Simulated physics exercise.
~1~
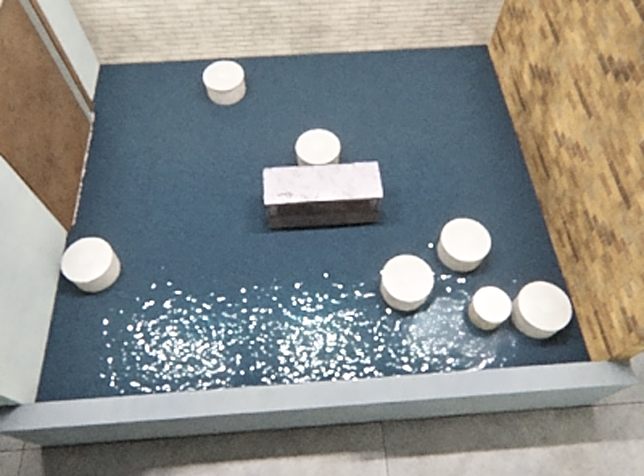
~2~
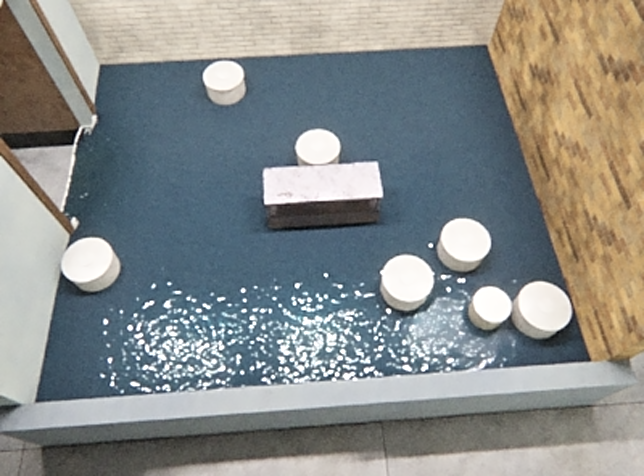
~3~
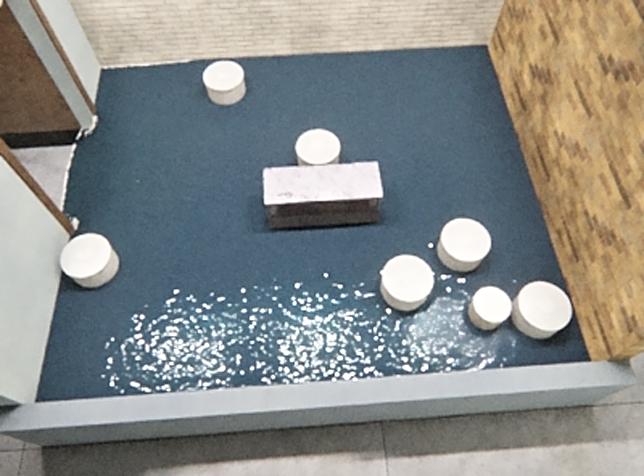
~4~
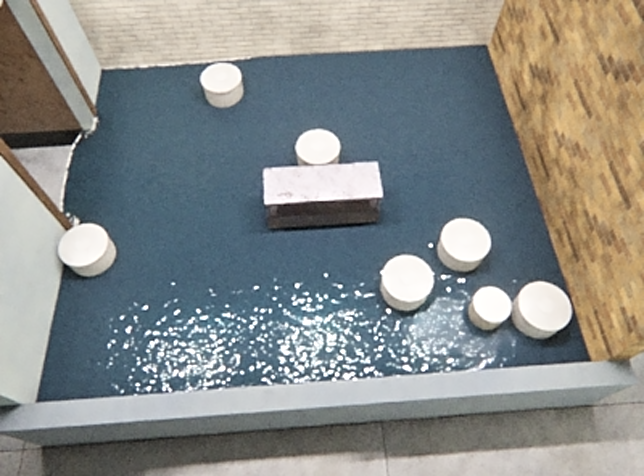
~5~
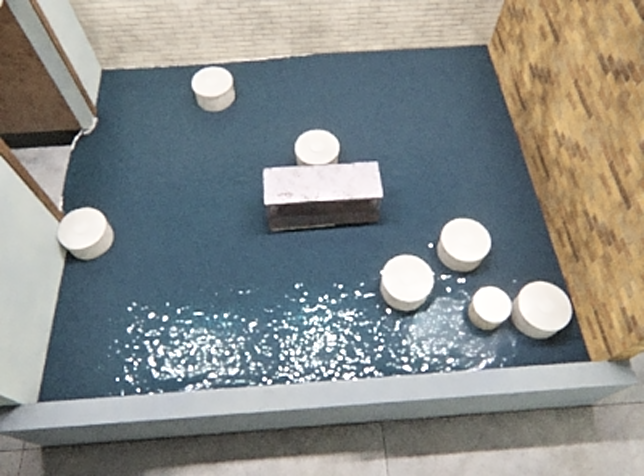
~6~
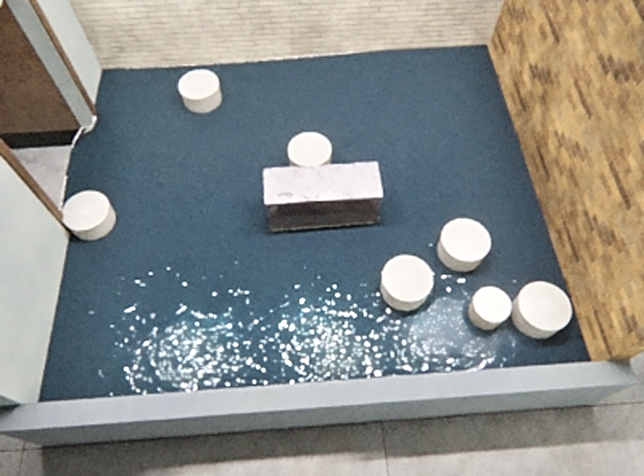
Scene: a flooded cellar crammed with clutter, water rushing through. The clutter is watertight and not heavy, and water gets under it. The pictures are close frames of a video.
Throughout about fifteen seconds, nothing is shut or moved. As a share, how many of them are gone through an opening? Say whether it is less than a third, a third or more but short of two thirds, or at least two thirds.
It comes out within one to two thirds.
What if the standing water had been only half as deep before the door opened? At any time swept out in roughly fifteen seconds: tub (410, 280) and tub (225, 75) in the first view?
As listed: Inside, washed out.
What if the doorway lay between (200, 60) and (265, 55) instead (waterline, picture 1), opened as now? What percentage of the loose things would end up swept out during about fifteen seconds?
I'd put it near 30 per cent.
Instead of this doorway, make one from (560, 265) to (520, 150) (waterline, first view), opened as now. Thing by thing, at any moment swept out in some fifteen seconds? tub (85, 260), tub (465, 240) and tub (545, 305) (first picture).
First never exits, second exits, third exits.
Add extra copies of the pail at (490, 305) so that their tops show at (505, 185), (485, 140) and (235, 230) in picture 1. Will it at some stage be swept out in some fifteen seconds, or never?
First doesn't escape, second doesn't escape, third escapes.
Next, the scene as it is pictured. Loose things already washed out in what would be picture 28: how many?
I make it 3.
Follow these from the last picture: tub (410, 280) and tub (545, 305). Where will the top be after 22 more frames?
Estimated positions: (281, 281); (506, 302).
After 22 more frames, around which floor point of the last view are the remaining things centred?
Close to (395, 296).
A moment on, 1 of 7 are out; 6 afloat.
Next, 2 of 7 are out; 5 afloat.
Later, 3 of 7 are out; 4 afloat.
In the end, 3 of 7 are out; 4 afloat.
